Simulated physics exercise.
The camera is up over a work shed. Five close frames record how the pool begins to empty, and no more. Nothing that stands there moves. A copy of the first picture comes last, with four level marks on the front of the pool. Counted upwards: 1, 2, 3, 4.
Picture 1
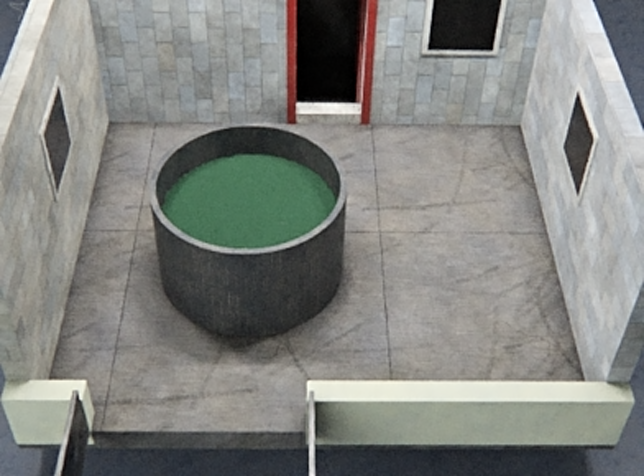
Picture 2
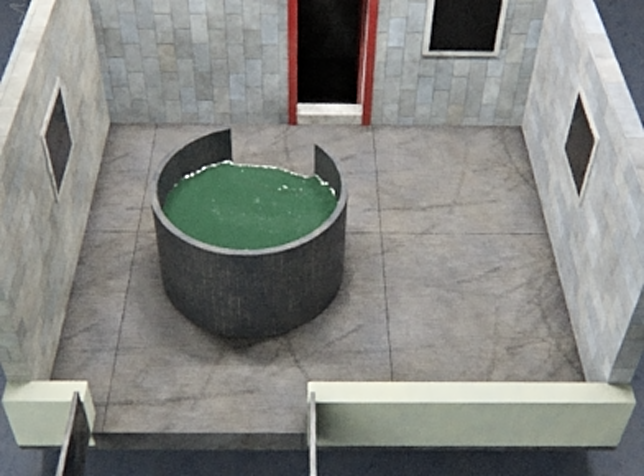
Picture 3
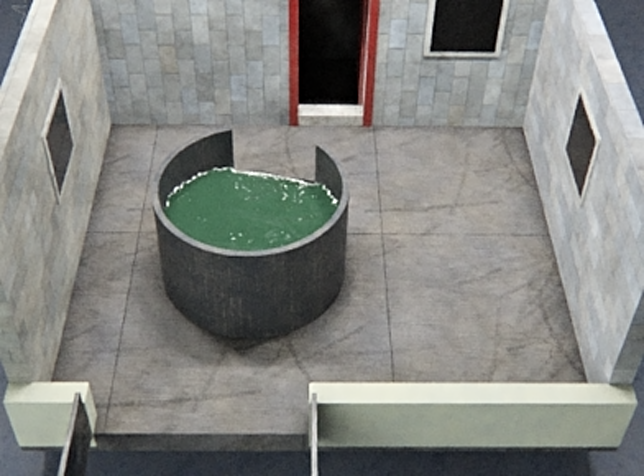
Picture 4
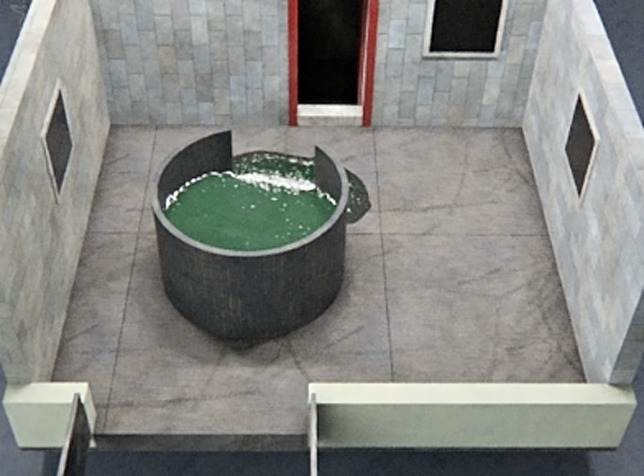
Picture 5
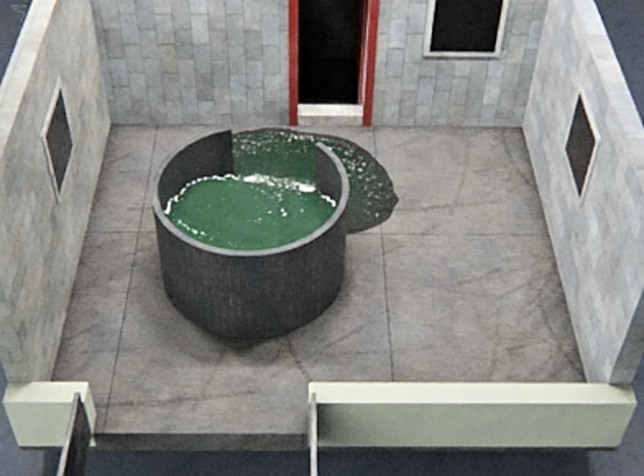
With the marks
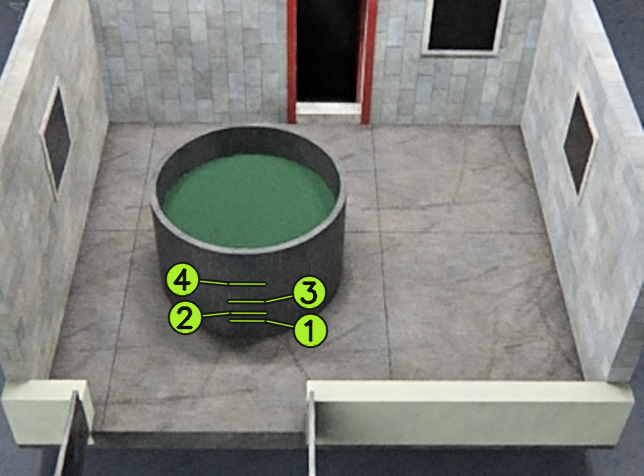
A round dark pool opens at the back, and green water spreads across the floor behind it.
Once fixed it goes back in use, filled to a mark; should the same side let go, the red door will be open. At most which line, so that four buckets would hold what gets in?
2 is the one.
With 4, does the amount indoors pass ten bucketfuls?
Yes, clearly.
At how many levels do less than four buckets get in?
Two.
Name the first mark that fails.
That would be 3.
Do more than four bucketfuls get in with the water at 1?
No, not at all.
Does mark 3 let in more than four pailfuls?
Yes, that goes wrong.
In lime, 1 at (248, 320); 2 at (247, 313); 3 at (247, 301); 4 at (246, 284); from the bottom up 1, 2, 3, 4.
If 1 is chosen, nothing gets over.
If 2 is chosen, a bucket or two gets in.
If 3 is chosen, about 9 bucketfuls get in.
If 4 is chosen, dozens of bucketfuls pour in.
